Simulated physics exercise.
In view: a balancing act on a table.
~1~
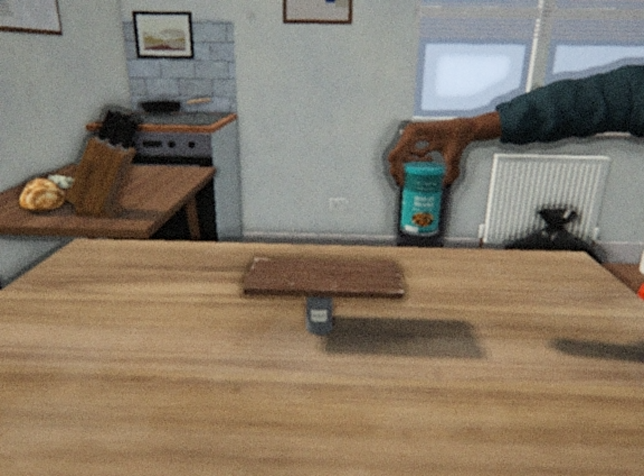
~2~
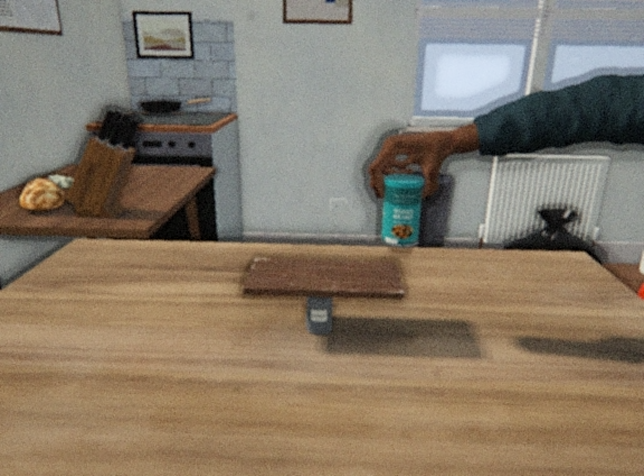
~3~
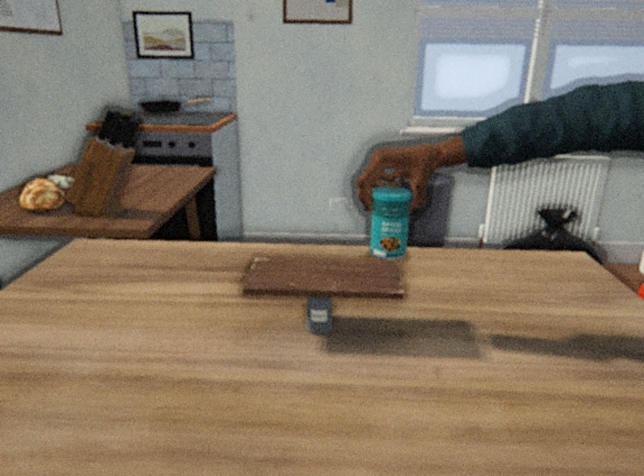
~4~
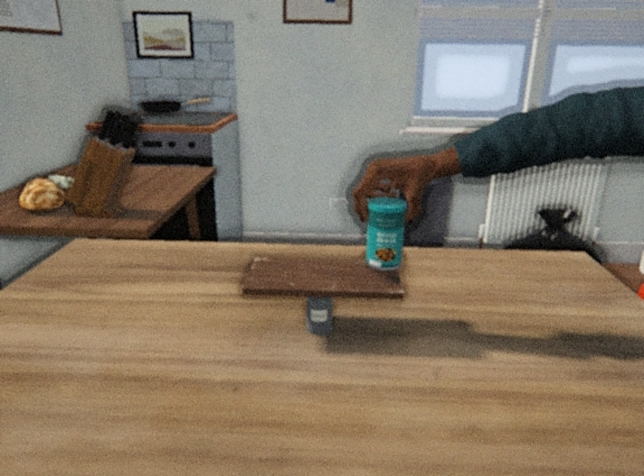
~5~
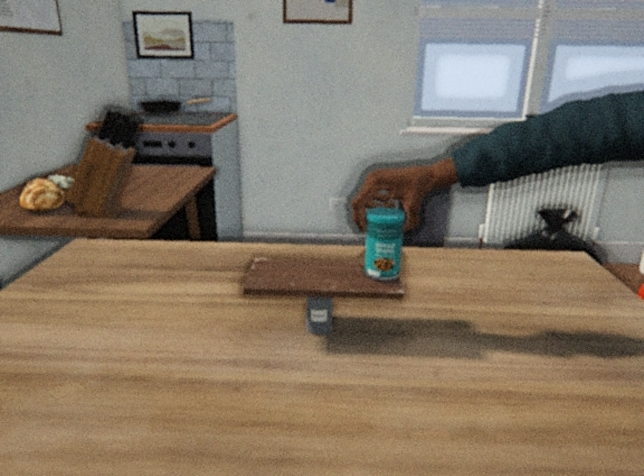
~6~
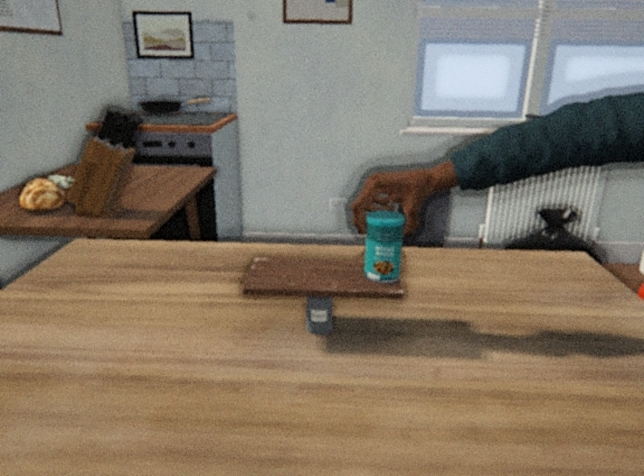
In this clip, a hand in a dark sleeve moves a turquoise tin left and down onto the right side of a brown board raised on a small support on a wooden table, then keeps hold of it.
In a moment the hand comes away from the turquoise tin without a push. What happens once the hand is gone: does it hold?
In the end the stack comes apart.
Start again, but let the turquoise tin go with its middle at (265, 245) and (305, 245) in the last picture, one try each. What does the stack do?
In the first case it loses its balance; in the second case it stays up.
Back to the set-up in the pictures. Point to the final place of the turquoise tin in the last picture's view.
Near (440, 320).
Then, 0.30 s on from there, turquoise tin now fallen; brown board turned 55° from how it was put.
Then, 0.40 s on from there, brown board turned 50° from how it was put.
In the end, fallen, turquoise tin; moved from the start, brown board; grey shaker unmoved. At the end, from the last picture's camera, turquoise tin near (440, 320). The stack gives way.
